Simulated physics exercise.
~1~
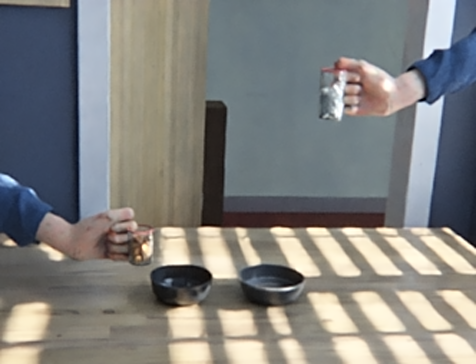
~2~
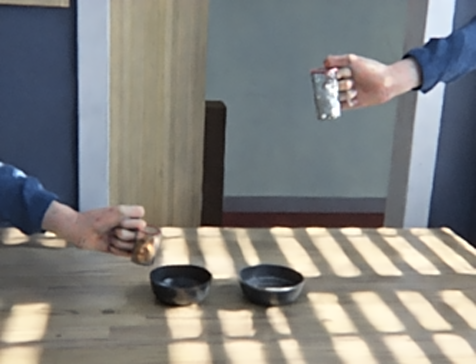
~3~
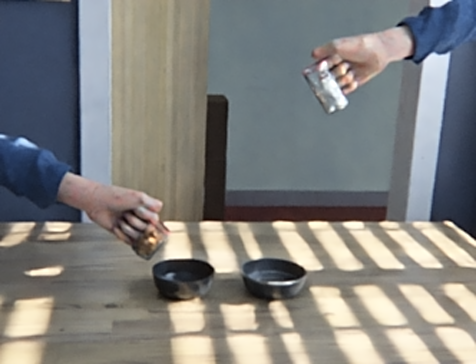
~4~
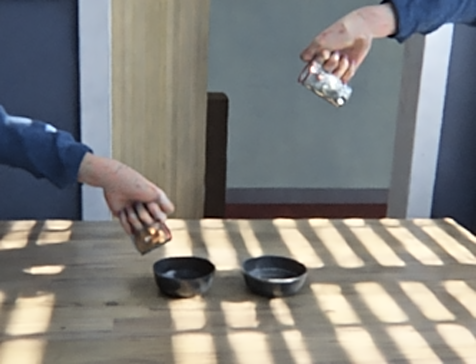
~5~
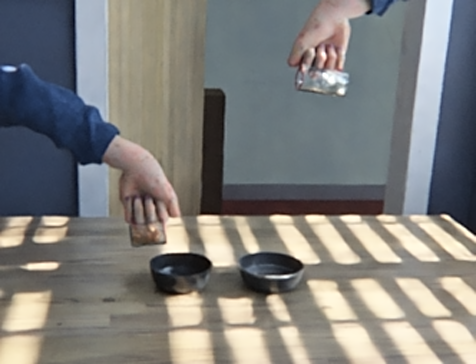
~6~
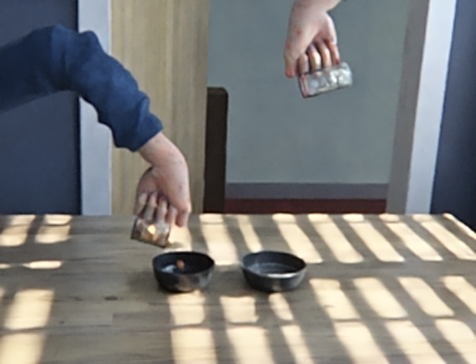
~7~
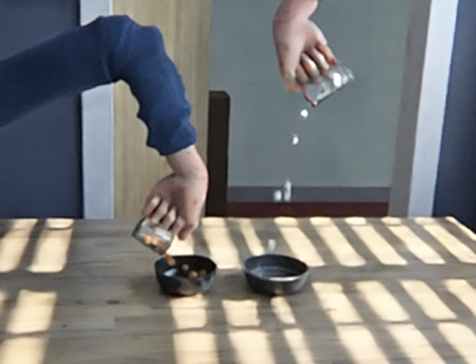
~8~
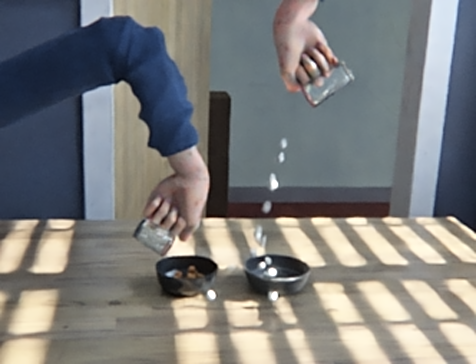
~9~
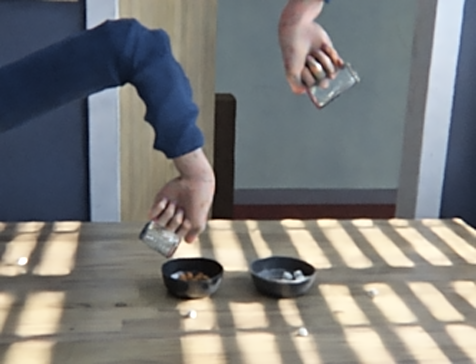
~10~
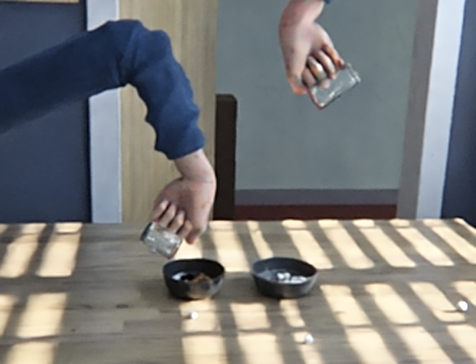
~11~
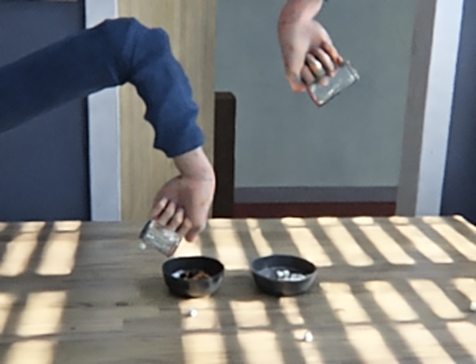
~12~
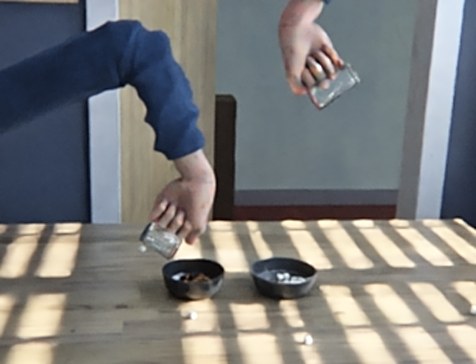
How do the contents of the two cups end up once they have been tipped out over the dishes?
The brown pieces from the left cup all end up in the left dish. Most of the white pieces from the right cup land in the right dish, but some end up scattered on the table around it.
